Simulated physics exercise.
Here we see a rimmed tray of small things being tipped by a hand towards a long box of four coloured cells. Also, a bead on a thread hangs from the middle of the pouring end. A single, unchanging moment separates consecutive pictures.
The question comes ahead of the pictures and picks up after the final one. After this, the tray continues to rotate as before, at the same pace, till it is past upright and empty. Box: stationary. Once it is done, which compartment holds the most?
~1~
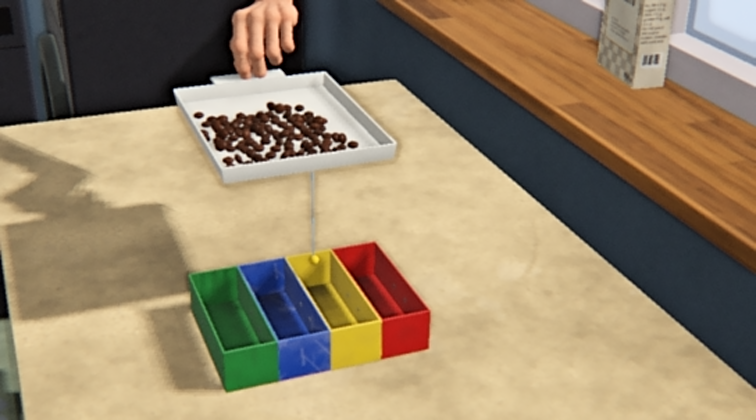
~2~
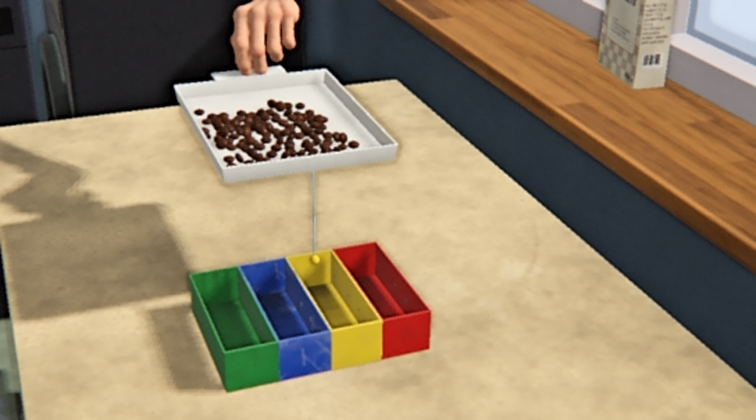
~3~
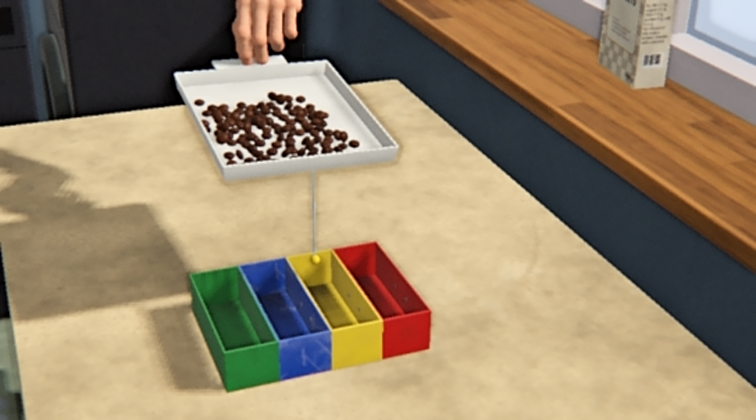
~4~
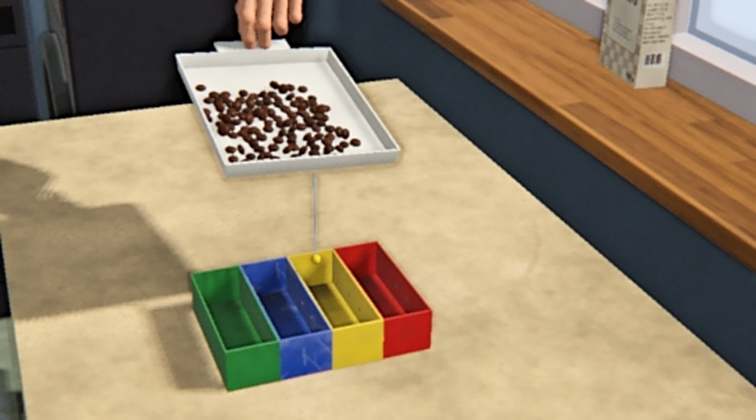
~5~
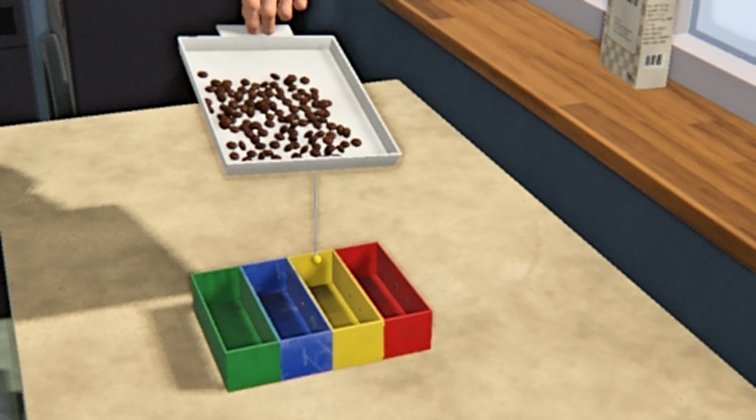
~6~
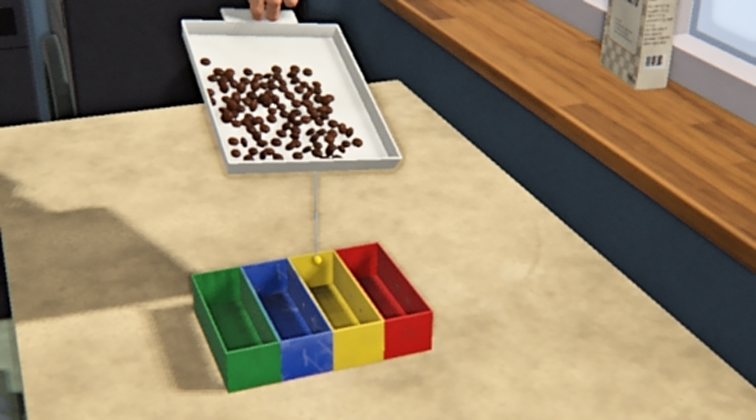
The red compartment holds the most.
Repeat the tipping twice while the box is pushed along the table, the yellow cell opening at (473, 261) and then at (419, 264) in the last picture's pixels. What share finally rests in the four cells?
Roughly 70 per cent, and 100 per cent.
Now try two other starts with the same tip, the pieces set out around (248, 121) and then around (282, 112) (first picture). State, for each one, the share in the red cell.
It would be 50 in a hundred, and then 60 in a hundred.
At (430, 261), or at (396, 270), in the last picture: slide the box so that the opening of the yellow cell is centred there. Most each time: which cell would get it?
Run one gives the blue cell; run two gives the cell in yellow.
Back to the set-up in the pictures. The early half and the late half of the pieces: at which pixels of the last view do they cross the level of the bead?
Earlier half at (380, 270), later half at (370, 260).
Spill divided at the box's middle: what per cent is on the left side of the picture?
Close to 0 %.
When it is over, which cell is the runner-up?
Second place: That yellow cell.
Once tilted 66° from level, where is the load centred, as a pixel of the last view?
In the last view, the load is centred near (327, 130).
Just after the last frame, tray tipped steeply; almost all on the tray; just a few falling or outside the box.
A moment on, tray tipped past a quarter turn; roughly a quarter on the tray; roughly a third in the red cell; about a tenth in the yellow cell; roughly a third falling or outside the box.
Further on, tray tipped past a quarter turn; roughly two thirds in the red cell; roughly a quarter in the yellow cell; just a few in the blue cell; just a few in the green cell; about a tenth falling or outside the box.
When it is over, tray tipped past a quarter turn; roughly two thirds in the red cell; roughly a quarter in the yellow cell; just a few in the blue cell; just a few in the green cell; about a tenth outside the box.
